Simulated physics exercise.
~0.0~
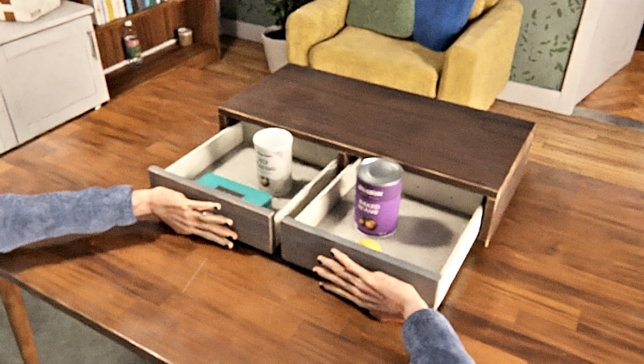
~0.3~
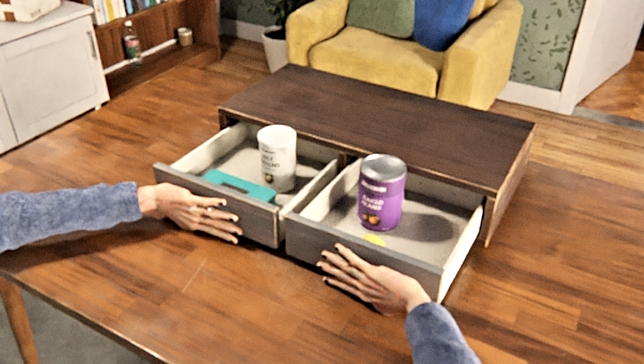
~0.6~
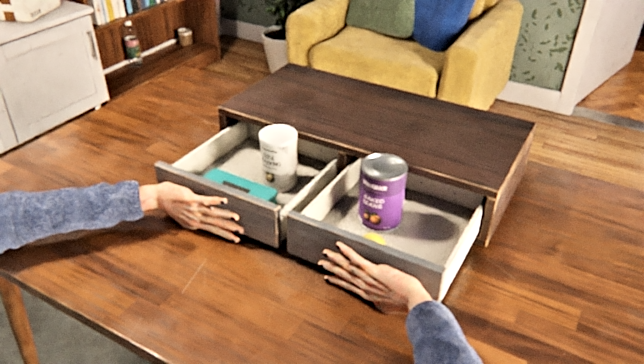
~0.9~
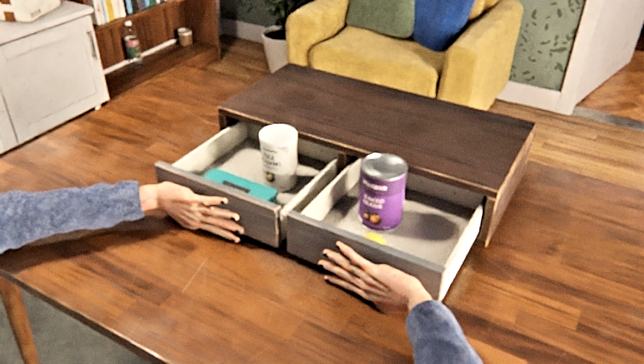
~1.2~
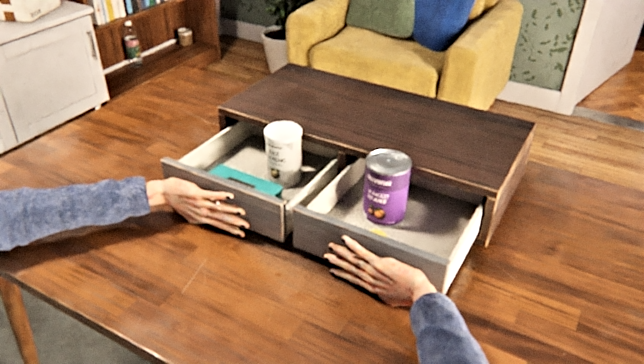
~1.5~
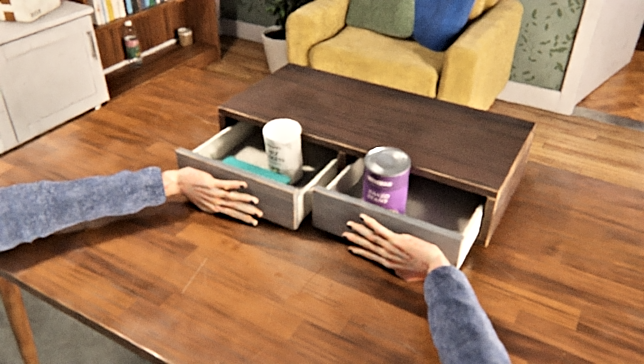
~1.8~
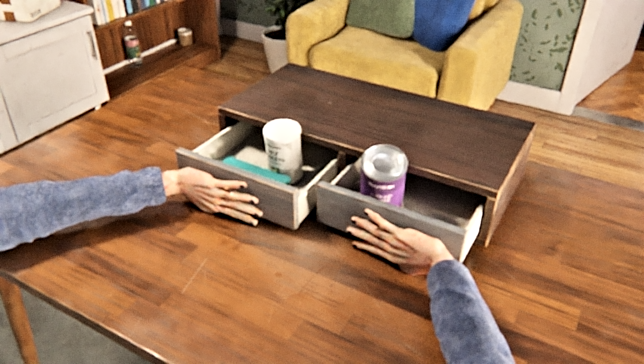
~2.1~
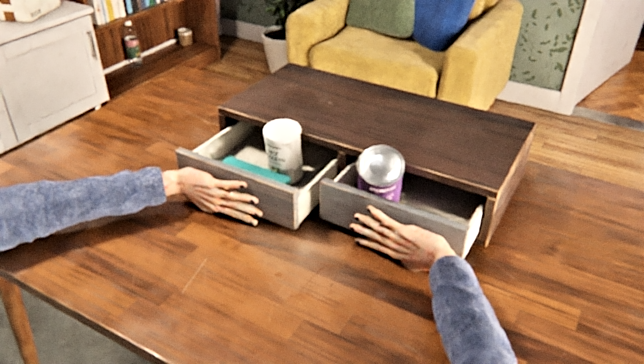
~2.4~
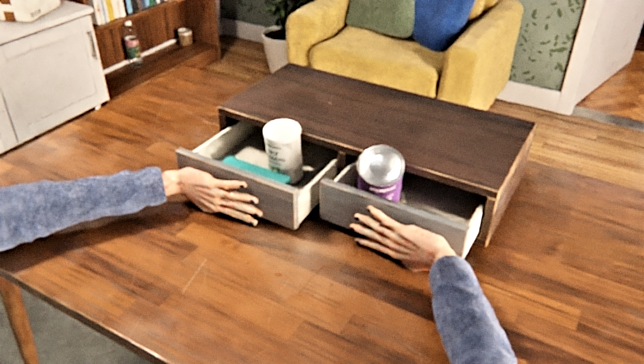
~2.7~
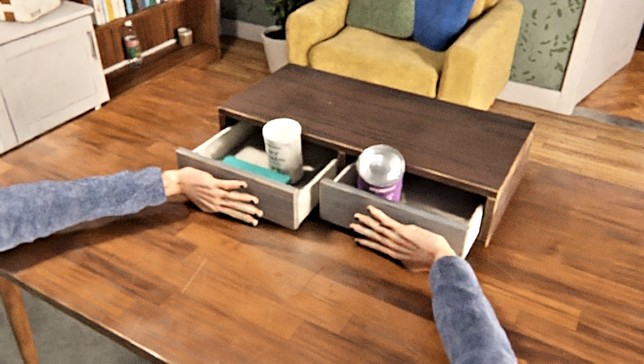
In this clip, two hands push a pair of open drawers holding a white cup, a turquoise case and a purple can slightly inward beneath a dark wooden top, the can leans back, and both drawers stop still partly open.
